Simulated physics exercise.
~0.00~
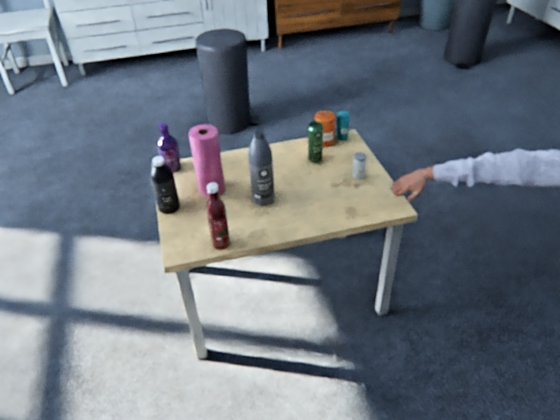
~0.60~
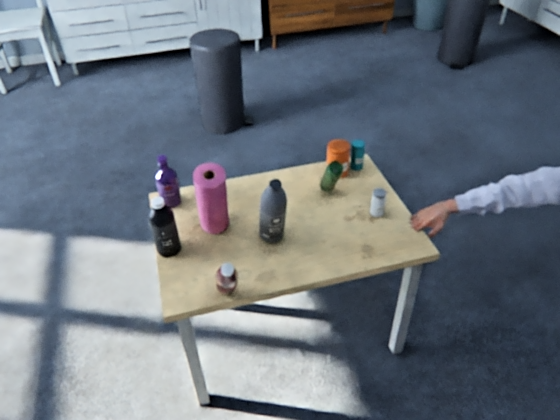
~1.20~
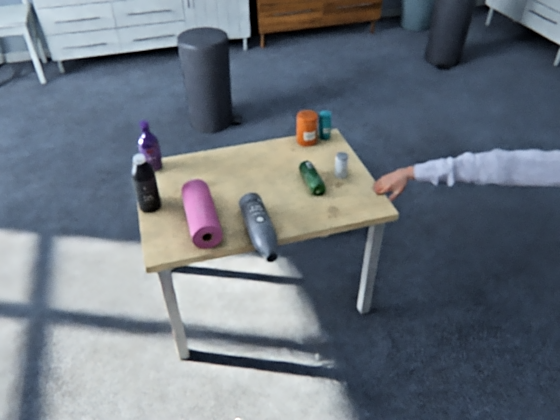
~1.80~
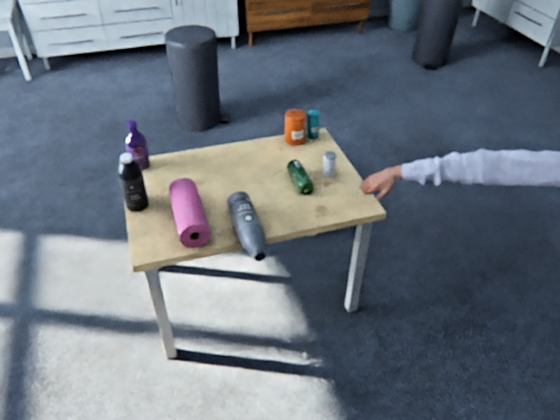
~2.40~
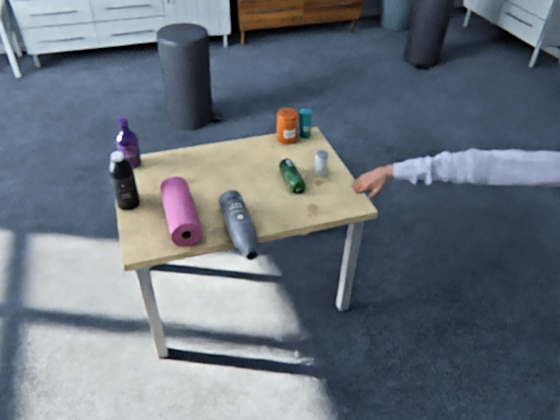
A hand jerks the table, toppling the pink roll, grey bottle and green can as the red bottle falls off.
